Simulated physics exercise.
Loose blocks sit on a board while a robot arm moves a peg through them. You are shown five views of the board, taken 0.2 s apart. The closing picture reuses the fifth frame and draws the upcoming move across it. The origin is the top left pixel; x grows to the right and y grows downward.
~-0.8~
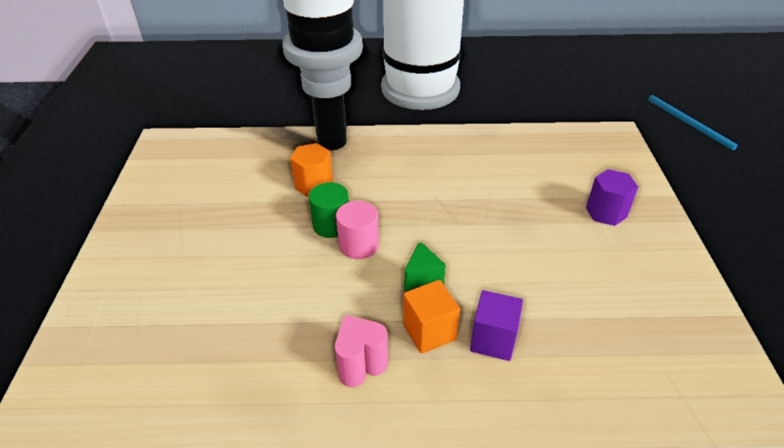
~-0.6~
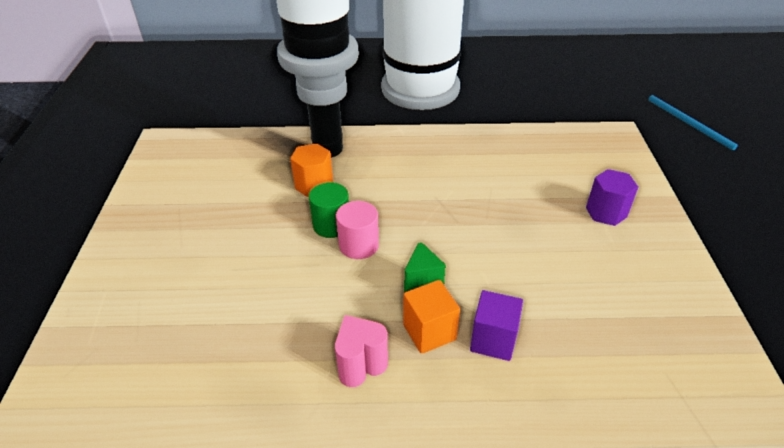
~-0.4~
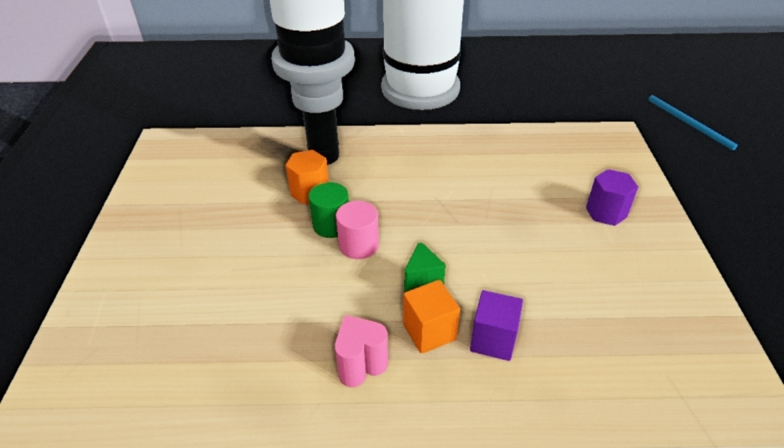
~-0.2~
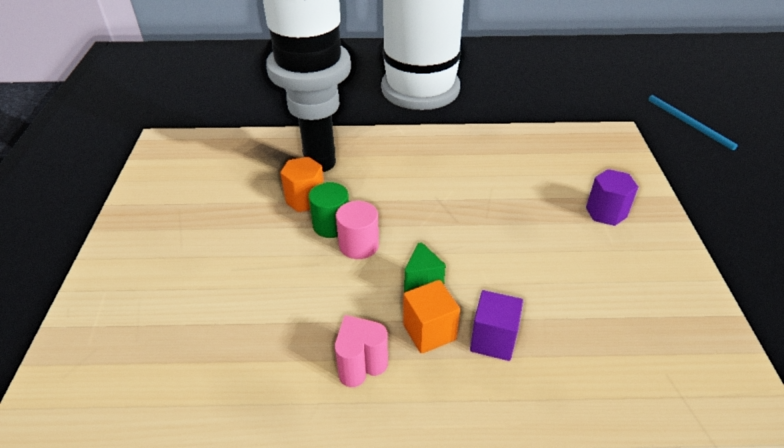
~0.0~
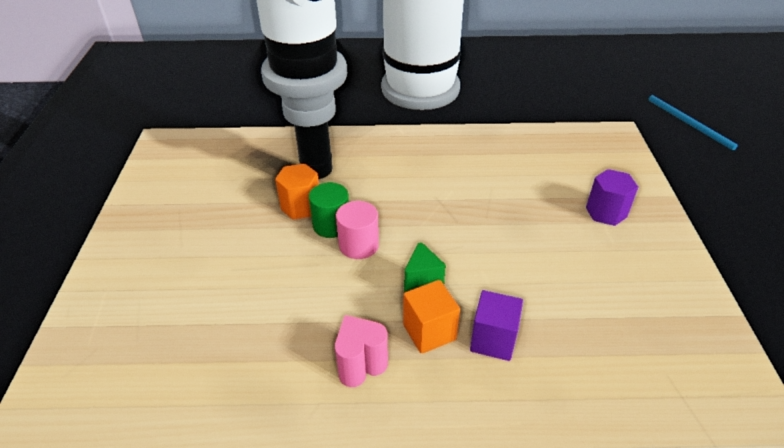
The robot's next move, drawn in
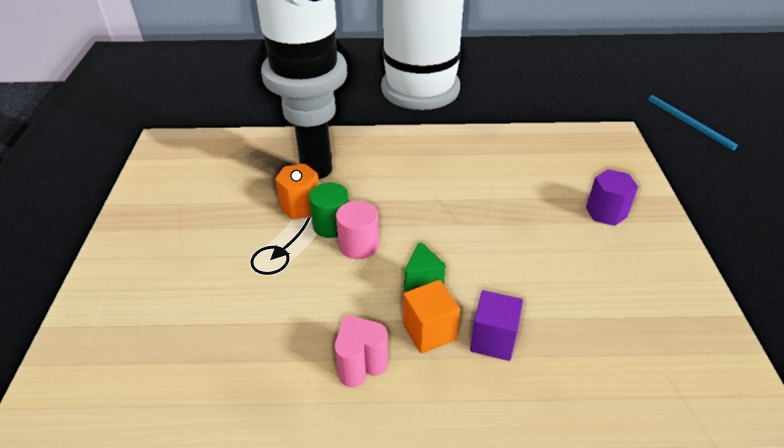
On a light wooden board scattered with colored blocks, a robot arm's black peg moved slightly left and toward the viewer, then nudged the orange hexagon a short way alongside the green cylinder.
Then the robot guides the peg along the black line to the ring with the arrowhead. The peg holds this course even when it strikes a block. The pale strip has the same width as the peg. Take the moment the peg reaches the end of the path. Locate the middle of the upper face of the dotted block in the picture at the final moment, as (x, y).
Pixel (222, 229).
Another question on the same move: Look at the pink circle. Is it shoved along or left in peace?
By the last moment, the pink circle will have left its place.
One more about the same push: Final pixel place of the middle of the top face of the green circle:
Roughly at (329, 212).
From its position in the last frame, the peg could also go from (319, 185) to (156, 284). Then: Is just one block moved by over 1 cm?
Yes - that is the case.
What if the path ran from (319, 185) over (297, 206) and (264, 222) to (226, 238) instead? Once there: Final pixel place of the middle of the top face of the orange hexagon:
Just about (257, 219).
The line goes from (319, 185) over (312, 210) and (298, 235) to (270, 260); the dot is on the orange hexagon.
On the path given first. One third of the way, peg (310, 195); orange hexagon (279, 198), turned 30° clockwise; green circle (330, 197).
Two thirds of the way, peg (294, 222); orange hexagon (254, 215), turned 80° clockwise; green circle (329, 212); pink circle (368, 220).
At the end, peg (267, 245); orange hexagon (222, 229), turned 120° clockwise; green circle (329, 212); pink circle (368, 220).
